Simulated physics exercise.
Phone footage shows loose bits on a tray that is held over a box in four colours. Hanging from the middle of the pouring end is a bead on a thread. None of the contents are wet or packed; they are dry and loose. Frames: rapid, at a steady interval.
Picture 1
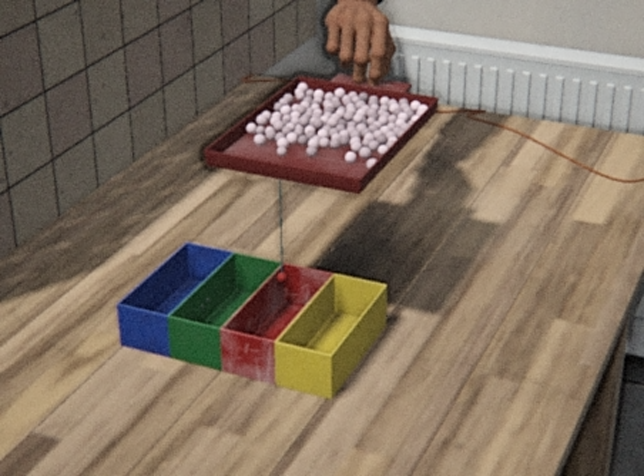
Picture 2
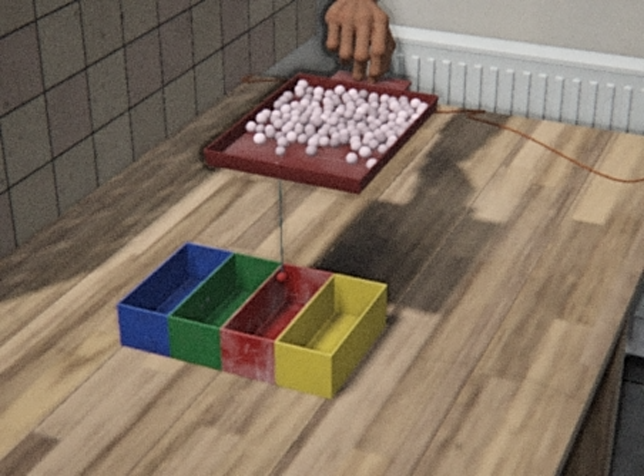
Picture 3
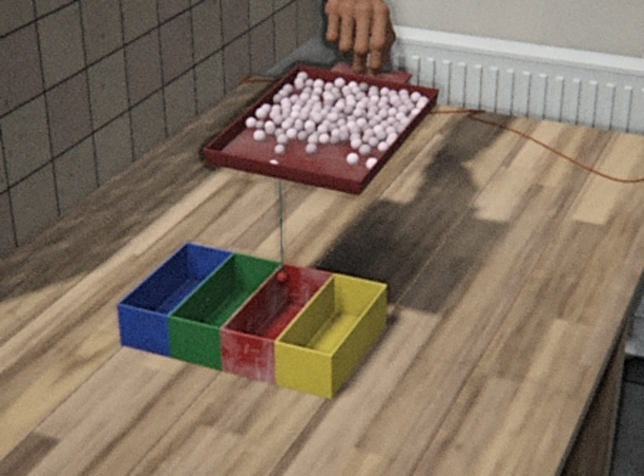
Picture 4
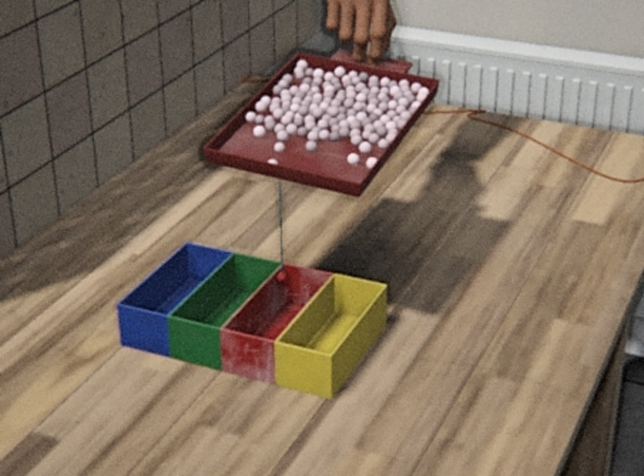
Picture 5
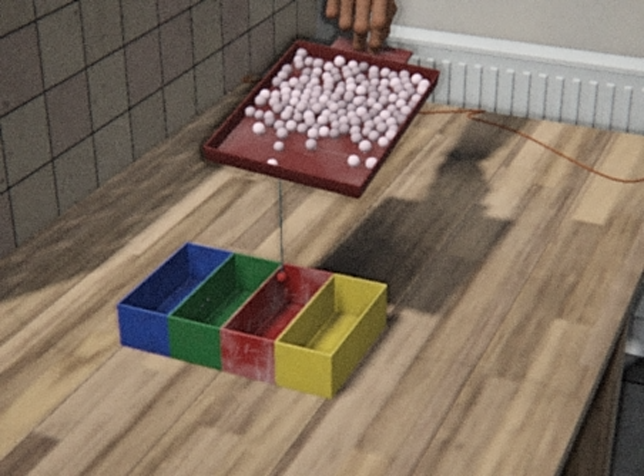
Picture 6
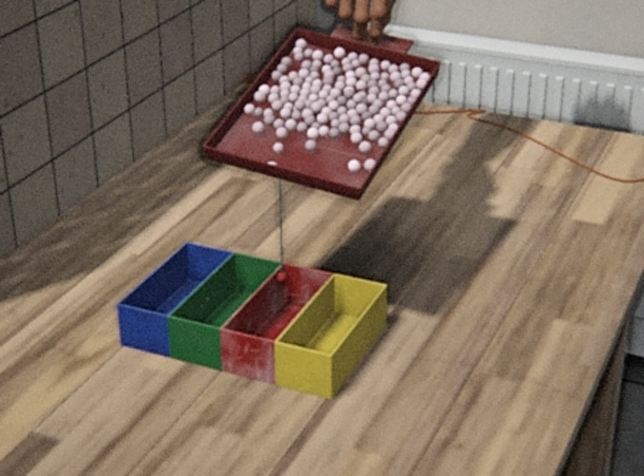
Above a four-coloured box on a wooden surface, a hand steadily tilts a red tray of pale beads.
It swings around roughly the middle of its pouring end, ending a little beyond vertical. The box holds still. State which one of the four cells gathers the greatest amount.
It is the yellow cell.
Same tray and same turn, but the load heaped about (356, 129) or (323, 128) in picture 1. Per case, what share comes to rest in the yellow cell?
The first start yields 50 per cent, the second 60 per cent.
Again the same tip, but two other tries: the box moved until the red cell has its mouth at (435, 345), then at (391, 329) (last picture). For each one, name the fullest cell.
The blue cell first, the green cell second.
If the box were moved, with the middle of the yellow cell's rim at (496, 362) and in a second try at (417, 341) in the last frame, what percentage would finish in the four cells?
You'd get about 80 per cent first and about 100 per cent second.
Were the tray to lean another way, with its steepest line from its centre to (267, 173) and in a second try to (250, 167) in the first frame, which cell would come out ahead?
First try: Green; second try: The green one.
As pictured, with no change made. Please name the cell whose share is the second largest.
Place 2: That red cell.
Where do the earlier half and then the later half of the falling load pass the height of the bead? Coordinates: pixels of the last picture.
Roughly at (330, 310) first, and then at (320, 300).
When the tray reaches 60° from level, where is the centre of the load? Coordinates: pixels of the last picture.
At about (321, 141).
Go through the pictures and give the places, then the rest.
The first picture shows corners of the pouring end (207, 150) and (359, 178), level; middle of the load (336, 119), sugar pearls; bead on its thread (282, 277); blue cell (144, 327); green cell (195, 339); red cell (248, 352); yellow cell (303, 366).
The second picture shows corners of the pouring end (207, 150) and (359, 178), level; middle of the load (336, 117).
The third picture shows corners of the pouring end (207, 149) and (359, 180), tipped barely, lowest at the right corner; middle of the load (336, 112).
The fourth picture shows corners of the pouring end (206, 147) and (359, 182), tipped a little, lowest at the right corner; middle of the load (336, 105).
The fifth picture shows corners of the pouring end (206, 146) and (359, 185), tipped a little, lowest at the right corner; middle of the load (336, 98).
The sixth picture shows corners of the pouring end (206, 145) and (359, 187), tipped clearly, lowest at the right corner; middle of the load (336, 94), the larger part on the move; blue cell (144, 327); green cell (195, 339); red cell (248, 352); yellow cell (303, 366).
Just after the last frame, tray tipped steeply; almost all on the tray; just a few in the yellow cell; about a tenth falling or outside the box.
A moment on, tray tipped right over; roughly half on the tray; about a tenth in the yellow cell; just a few in the red cell; roughly a third falling or outside the box.
Further on, tray tipped past a quarter turn; roughly two thirds in the yellow cell; about a tenth in the red cell; just a few in the green cell; roughly a quarter falling or outside the box.
When it is over, tray tipped past a quarter turn; roughly two thirds in the yellow cell; about a tenth in the red cell; just a few in the green cell; not one in the blue cell; roughly a quarter outside the box.
